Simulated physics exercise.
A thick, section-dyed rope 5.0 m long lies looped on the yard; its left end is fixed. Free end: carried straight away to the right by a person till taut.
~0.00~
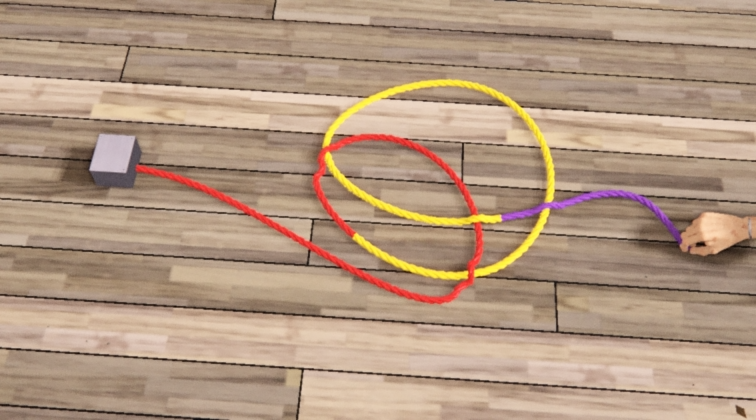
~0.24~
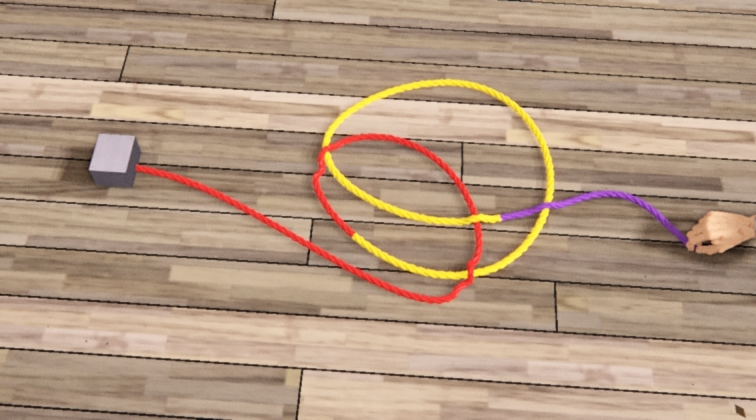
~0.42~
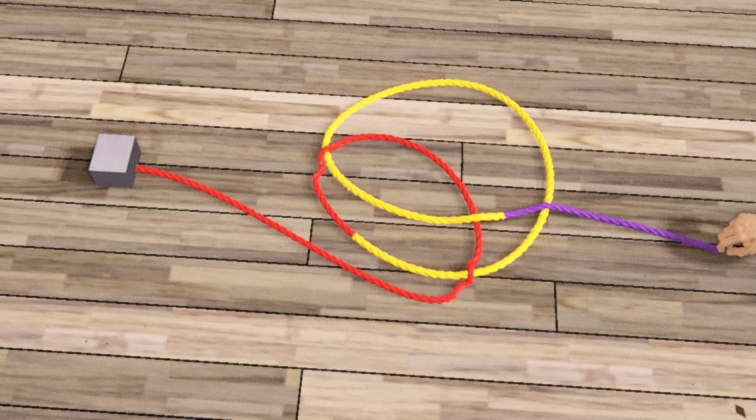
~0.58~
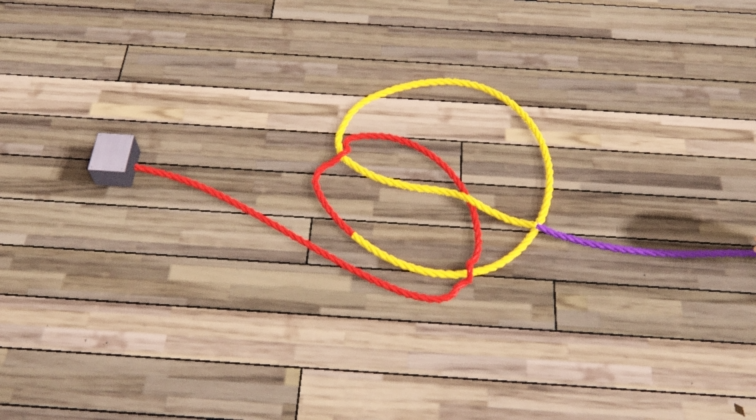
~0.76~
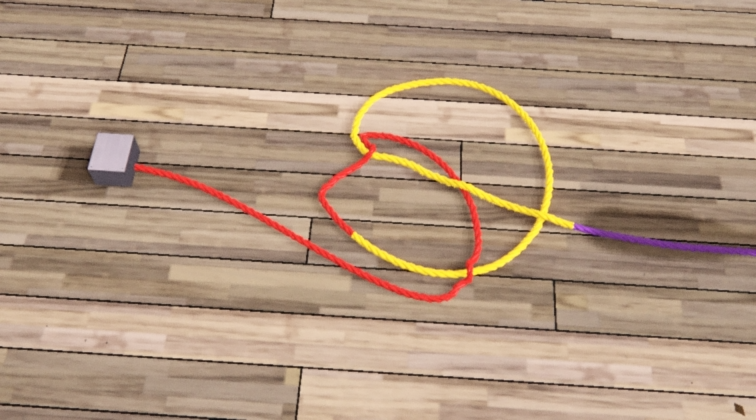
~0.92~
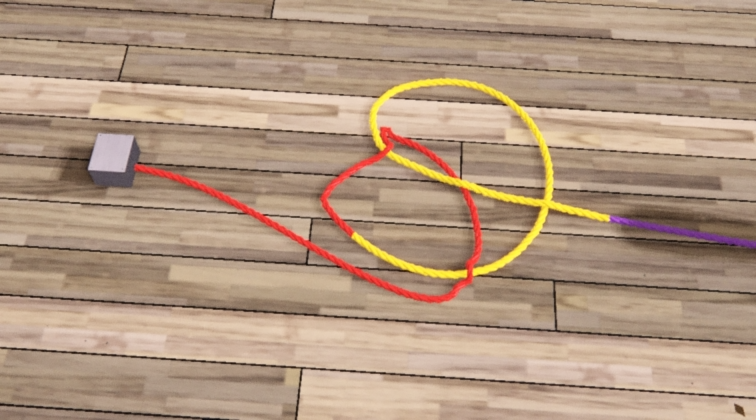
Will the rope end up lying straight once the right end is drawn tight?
Yes.
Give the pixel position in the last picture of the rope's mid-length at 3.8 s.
(544, 248).
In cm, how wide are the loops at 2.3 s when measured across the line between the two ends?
The spread comes to around 60 cm.
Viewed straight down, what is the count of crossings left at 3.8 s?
I count 3 at that moment.
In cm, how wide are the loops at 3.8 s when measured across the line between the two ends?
12 cm.
By 2.3 s, the ends are 2.7 m apart, loops still 61 cm across.
By 3.8 s, the ends are 3.6 m apart, loops still 12 cm across.
By 5.2 s, the ends are 4.4 m apart, loops still 9 cm across.
By 6.6 s, the ends are 5.0 m apart, and it runs straight.
By 6.9 s, the ends are 5.0 m apart, and it runs straight.
